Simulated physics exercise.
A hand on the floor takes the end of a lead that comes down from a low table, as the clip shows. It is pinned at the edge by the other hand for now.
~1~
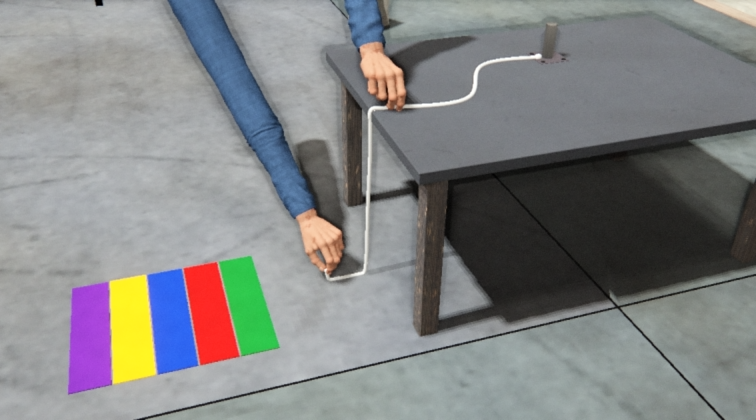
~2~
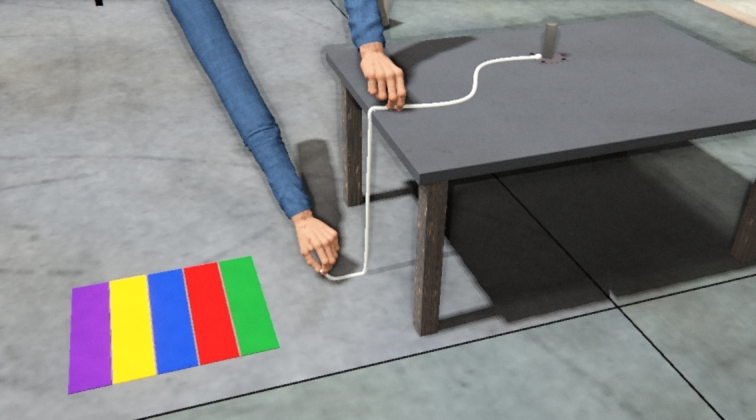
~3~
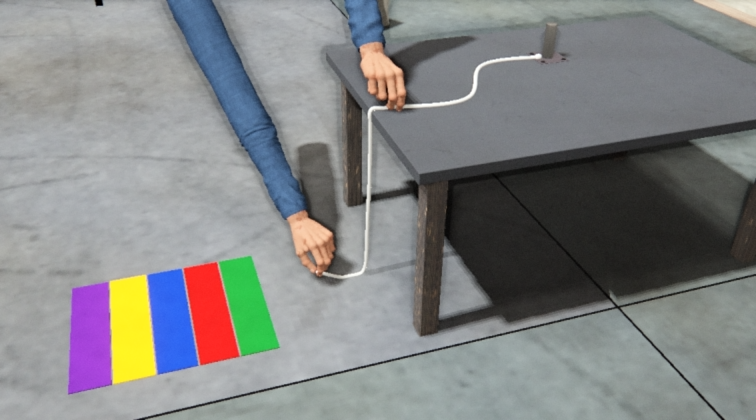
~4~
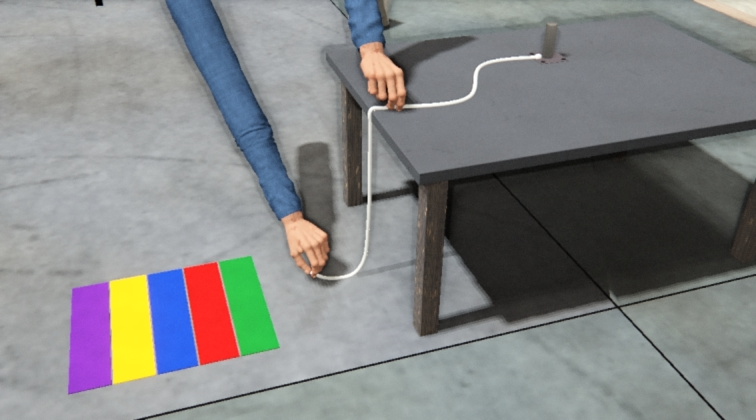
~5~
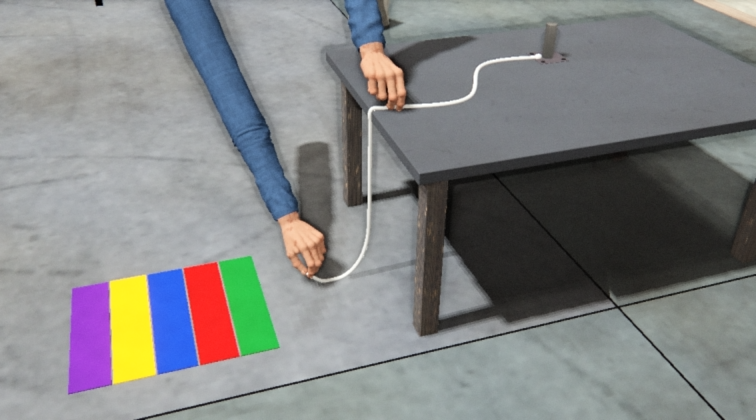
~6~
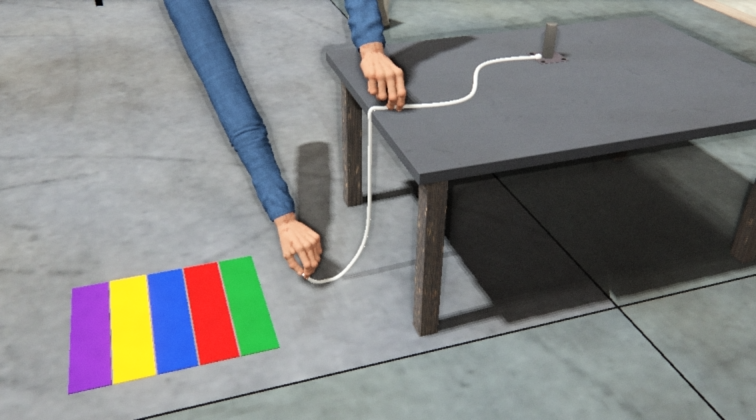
The clip opens on a white cord running across a low dark table and down to the floor, one hand pinning it at the edge while another holds its end. The lower hand draws the end slightly left, toward the colored stripes, and the cord's sharp bend near the floor loosens into a curve.
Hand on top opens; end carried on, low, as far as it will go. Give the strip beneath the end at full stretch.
Blue strip.
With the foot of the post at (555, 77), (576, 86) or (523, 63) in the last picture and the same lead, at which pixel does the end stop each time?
The first try gives (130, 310), the second (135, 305) and the third (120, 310).
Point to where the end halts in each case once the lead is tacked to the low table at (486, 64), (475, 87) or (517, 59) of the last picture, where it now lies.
Going through the tries, I'd expect close to (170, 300), (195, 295) and lastly (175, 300).
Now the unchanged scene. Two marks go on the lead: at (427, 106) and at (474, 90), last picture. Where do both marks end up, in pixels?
Around (390, 104), then around (443, 87).
Early on, end near (228, 289); over green.
Midway, end near (192, 296); over red.
At the end of the slack, end near (169, 300); over blue. The blue one.
